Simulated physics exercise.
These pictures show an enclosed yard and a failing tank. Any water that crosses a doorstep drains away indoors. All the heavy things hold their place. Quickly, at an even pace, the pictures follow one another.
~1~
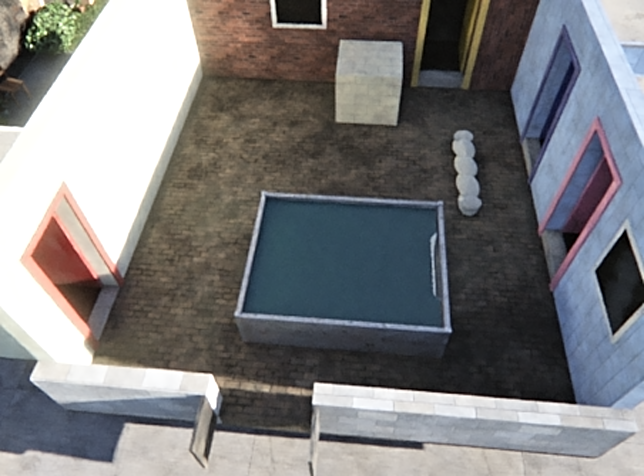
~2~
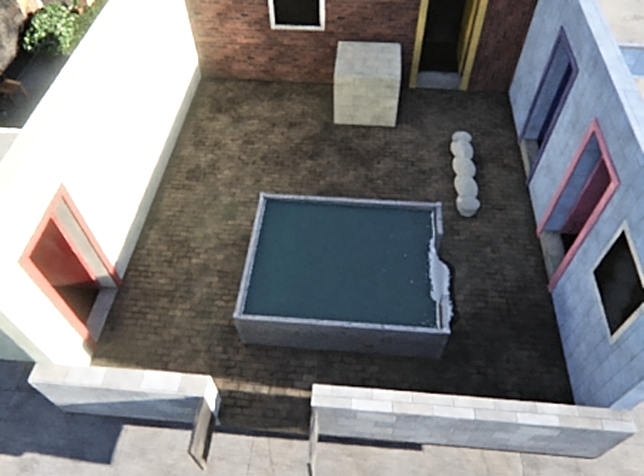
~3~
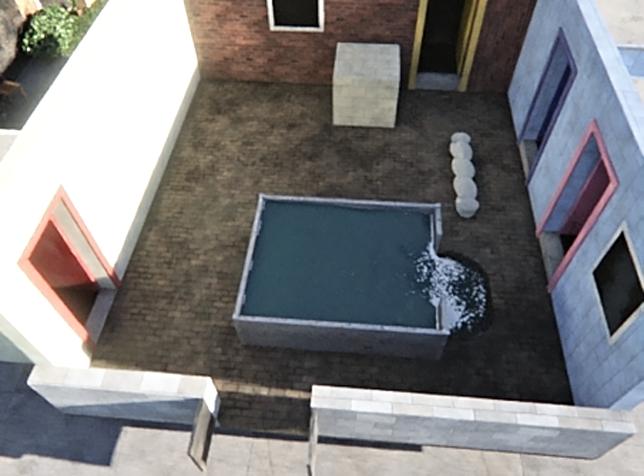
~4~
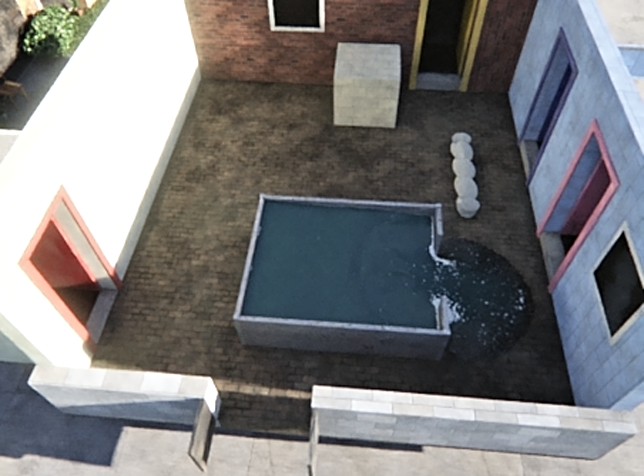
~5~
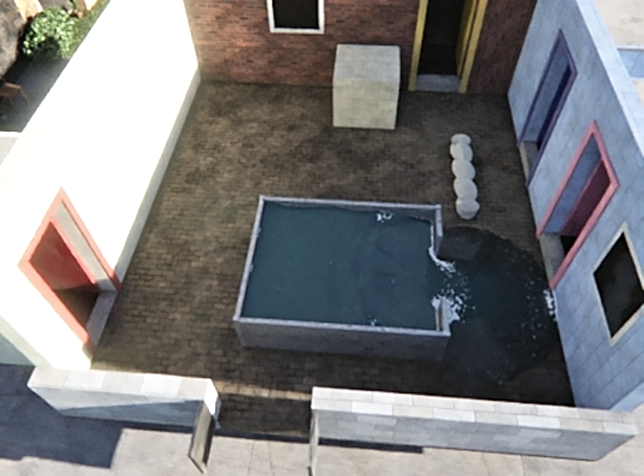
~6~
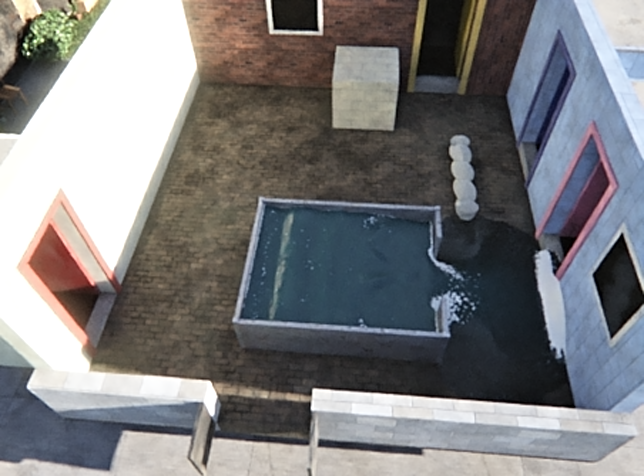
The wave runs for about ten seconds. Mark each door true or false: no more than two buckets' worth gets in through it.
Red door: False, yellow door: True, pink door: False, blue door: True.
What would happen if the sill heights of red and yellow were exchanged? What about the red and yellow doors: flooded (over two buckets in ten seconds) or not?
You'd find the red door stays short and the yellow door tops the limit.
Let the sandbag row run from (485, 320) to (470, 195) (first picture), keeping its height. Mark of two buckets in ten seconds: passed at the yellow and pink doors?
In ten seconds the yellow door doesn't reach it and the pink door doesn't reach it.
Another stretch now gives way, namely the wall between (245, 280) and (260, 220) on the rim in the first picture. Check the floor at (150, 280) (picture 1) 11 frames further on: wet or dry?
Verdict: Covered.
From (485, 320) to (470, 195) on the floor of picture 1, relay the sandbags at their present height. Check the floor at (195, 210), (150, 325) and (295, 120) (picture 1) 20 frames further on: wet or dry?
Parched, parched, soaked.
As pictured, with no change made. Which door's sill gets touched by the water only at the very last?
Answer - the red-painted one.
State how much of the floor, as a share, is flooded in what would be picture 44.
Roughly 60 percent, I reckon.
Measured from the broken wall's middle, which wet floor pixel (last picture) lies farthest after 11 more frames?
The farthest wet point should be near (501, 107).
A moment on, water covers 15 % of the floor; the red door not reached, the yellow door not reached, the pink door over two buckets in, the blue door not reached.
Next, water covers 25 % of the floor; the red door not reached, the yellow door not reached, the pink door far over two buckets in, the blue door wet at the sill, nothing in.
Then, water covers 35 % of the floor; the red door not reached, the yellow door wet at the sill, nothing in, the pink door far over two buckets in, the blue door wet at the sill, nothing in.
Later, water covers 60 % of the floor; the red door over two buckets in, the yellow door wet at the sill, nothing in, the pink door far over two buckets in, the blue door wet at the sill, nothing in.
In the end, water covers 90 % of the floor; the red door far over two buckets in, the yellow door wet at the sill, nothing in, the pink door far over two buckets in, the blue door wet at the sill, nothing in.
